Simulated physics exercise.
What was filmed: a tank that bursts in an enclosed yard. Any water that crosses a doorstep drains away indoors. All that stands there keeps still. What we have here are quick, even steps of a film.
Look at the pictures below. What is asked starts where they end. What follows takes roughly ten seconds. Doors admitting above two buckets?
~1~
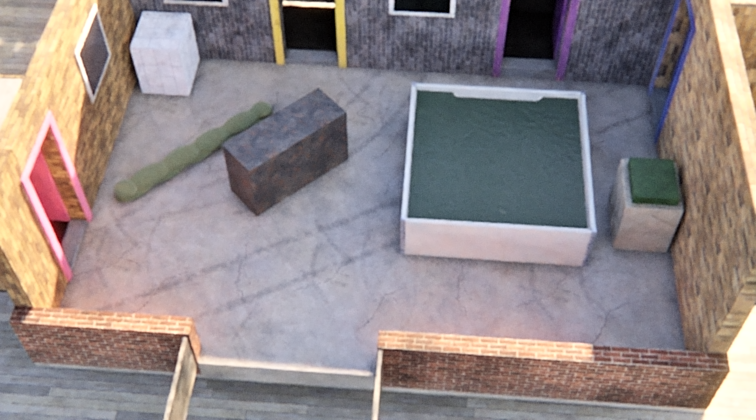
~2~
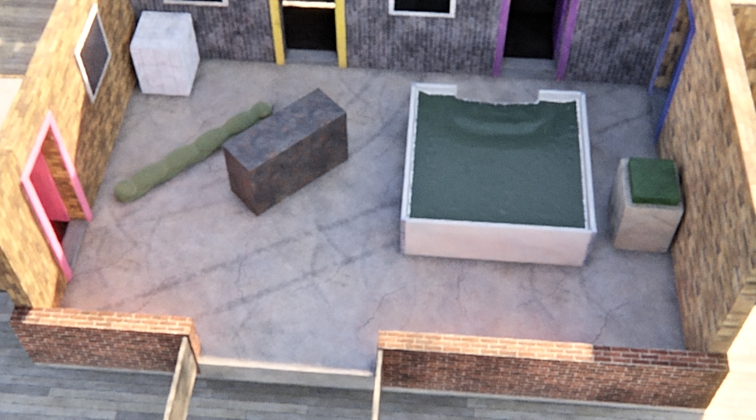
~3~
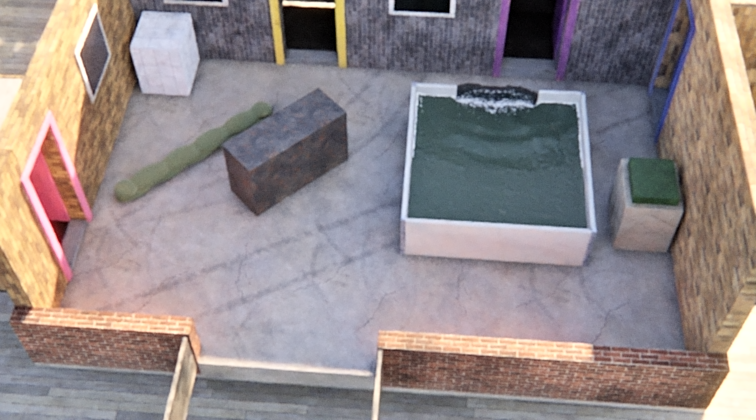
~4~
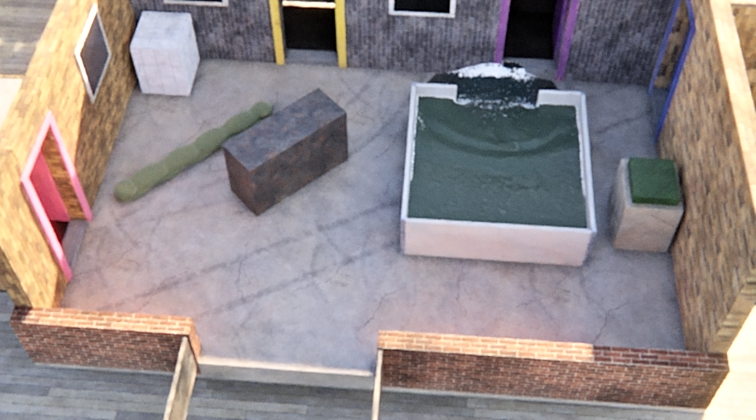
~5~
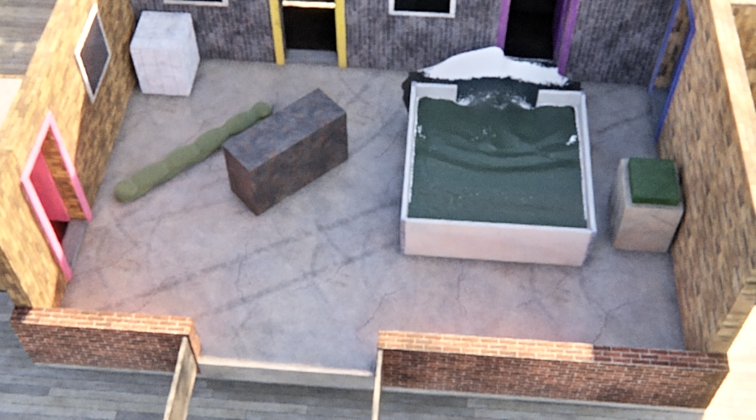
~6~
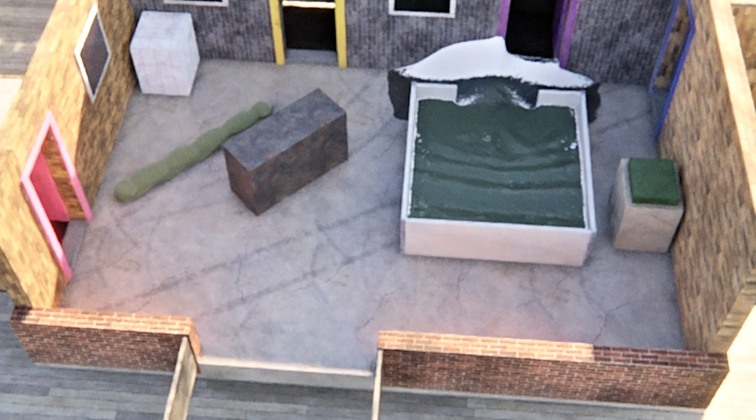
My prediction: The yellow door stays inside what's allowed there; the pink door stays inside what's allowed there; the purple door goes beyond what's allowed there; the blue door goes beyond what's allowed there.
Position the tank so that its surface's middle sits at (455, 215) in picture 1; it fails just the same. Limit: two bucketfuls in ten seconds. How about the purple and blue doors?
Result - purple door ends up above, blue door ends up above.
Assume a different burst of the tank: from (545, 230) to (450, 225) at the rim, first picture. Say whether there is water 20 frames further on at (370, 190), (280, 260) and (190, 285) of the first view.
In turn: Untouched, then inundated, then inundated.
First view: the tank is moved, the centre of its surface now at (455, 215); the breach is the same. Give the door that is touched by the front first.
My answer: The door marked purple.
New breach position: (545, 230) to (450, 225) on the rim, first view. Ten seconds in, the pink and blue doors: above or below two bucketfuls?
First pink is flooded, then blue is not flooded.
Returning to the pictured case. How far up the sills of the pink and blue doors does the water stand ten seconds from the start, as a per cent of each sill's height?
Approx. 60 % then 80 %.
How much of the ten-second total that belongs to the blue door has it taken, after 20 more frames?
About 55 per cent.
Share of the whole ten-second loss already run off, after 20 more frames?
Result, approximate: 65 per cent.
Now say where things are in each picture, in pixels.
Still water in the tank at (498, 157), in the first picture.
The front is at a hidden place, out from the gap on the tank's far side, in the second picture.
The front is at a hidden place, out from the gap on the tank's far side, in the third picture.
Water pours out on the tank's far side and has run to (443, 75), in the fourth picture.
Water pours out on the tank's far side and has run to (414, 73), in the fifth picture.
The front is at (596, 84), out from the gap on the tank's far side, in the sixth picture.
A moment on, water covers 15 % of the floor; the yellow door wet at the sill, nothing in, the pink door not reached, the purple door far over two buckets in, the blue door wet at the sill, nothing in.
Next, water covers 30 % of the floor; the yellow door wet at the sill, nothing in, the pink door not reached, the purple door far over two buckets in, the blue door under two buckets in.
Then, water covers 50 % of the floor; the yellow door wet at the sill, nothing in, the pink door not reached, the purple door far over two buckets in, the blue door over two buckets in.
Later, water covers 70 % of the floor; the yellow door wet at the sill, nothing in, the pink door under two buckets in, the purple door far over two buckets in, the blue door far over two buckets in.
In the end, water covers 90 % of the floor; the yellow door under two buckets in, the pink door under two buckets in, the purple door far over two buckets in, the blue door far over two buckets in.
